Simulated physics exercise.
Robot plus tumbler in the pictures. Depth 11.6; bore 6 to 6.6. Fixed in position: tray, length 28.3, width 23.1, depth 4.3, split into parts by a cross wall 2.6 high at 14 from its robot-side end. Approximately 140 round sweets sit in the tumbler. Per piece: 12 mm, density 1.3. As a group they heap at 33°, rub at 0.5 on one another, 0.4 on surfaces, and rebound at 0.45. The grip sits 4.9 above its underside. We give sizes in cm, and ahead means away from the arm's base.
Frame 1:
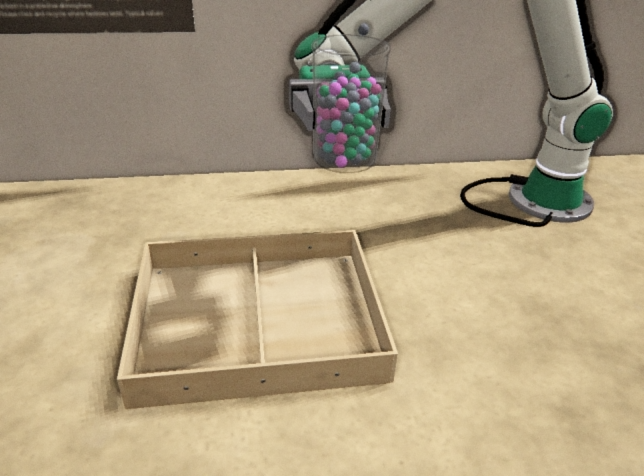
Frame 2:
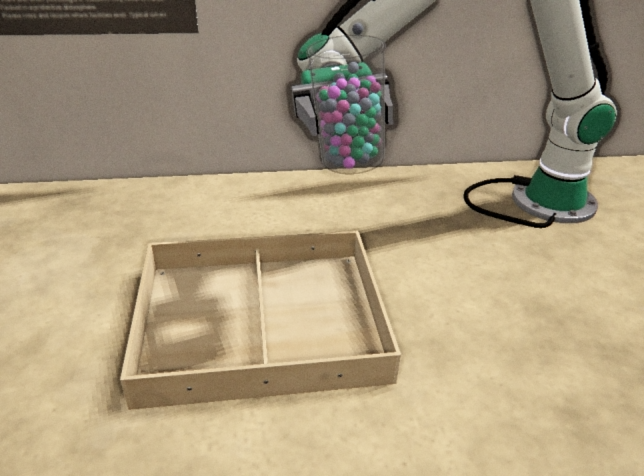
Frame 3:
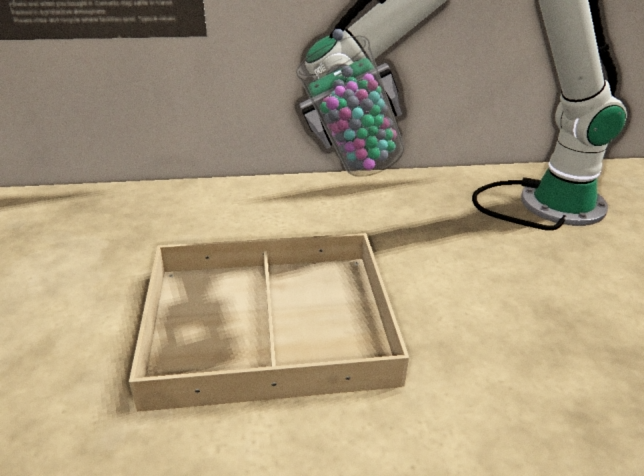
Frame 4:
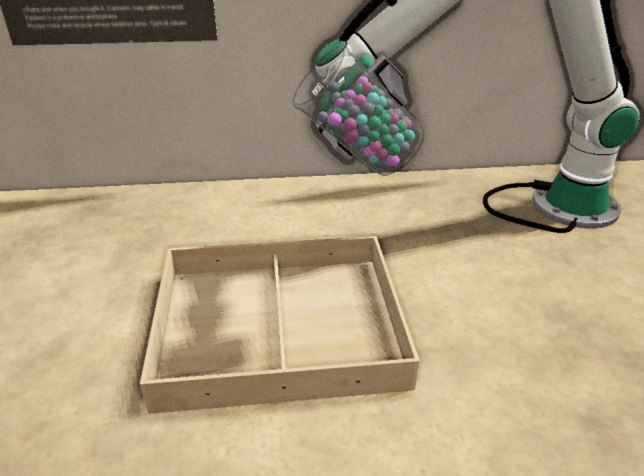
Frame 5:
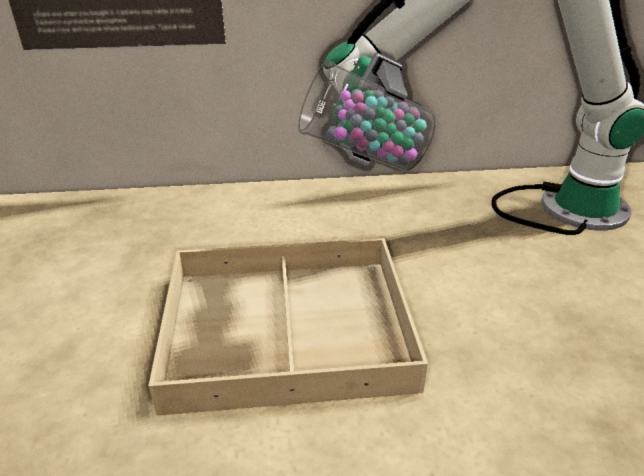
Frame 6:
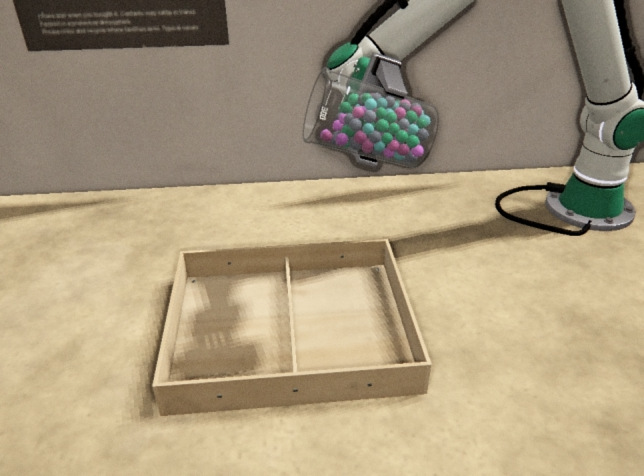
A white and green robot arm, seen from slightly above at the back right of a sandy-coloured surface against a grey wall, grips a clear tumbler of pink, purple, green and teal balls. A shallow wooden tray with one divider sits empty in front. The arm tilts the tumbler steadily from upright to nearly sideways, its mouth turning left, while the view shifts slightly.
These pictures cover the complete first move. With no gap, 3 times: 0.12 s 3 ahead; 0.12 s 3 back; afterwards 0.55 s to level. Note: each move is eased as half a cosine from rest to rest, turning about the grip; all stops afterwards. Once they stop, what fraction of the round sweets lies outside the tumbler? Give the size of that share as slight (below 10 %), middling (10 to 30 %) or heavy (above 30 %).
Middling.
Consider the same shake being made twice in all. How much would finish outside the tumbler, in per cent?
My guess is near 10 per cent.
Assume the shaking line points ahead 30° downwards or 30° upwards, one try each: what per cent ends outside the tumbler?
Result: Approx. 0 % and 20 %, one try each.
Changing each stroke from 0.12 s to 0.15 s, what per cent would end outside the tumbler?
It would be some 5 %.
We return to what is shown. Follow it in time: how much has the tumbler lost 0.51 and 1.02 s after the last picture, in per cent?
10, then 15.
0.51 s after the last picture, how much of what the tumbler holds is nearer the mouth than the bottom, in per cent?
Roughly 40 per cent.
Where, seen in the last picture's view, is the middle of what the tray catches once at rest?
About (258, 323).
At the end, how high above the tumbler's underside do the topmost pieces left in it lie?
Top of the fill: Near 9.5 cm.
Then, 0.51 s on, tilted 71° forward, highest piece 29 above the table; 126 in the tumbler, 9 in the far-side part, 3 in flight or on a rim.
Then, 1.02 s on, tilted 31° forward, highest piece 32 above the table; 117 in the tumbler, 15 in the far-side part, 5 in the robot-side part, 1 in flight or on a rim.
Then, 1.47 s on, level, highest piece 32 above the table; 117 in the tumbler, 16 in the far-side part, 5 in the robot-side part.
Then, 2.52 s on, level, highest piece 32 above the table; 117 in the tumbler, 16 in the far-side part, 5 in the robot-side part.
In the end, 117 in the tumbler, 16 in the far-side part, 5 in the robot-side part. That is 15 % outside the tumbler.
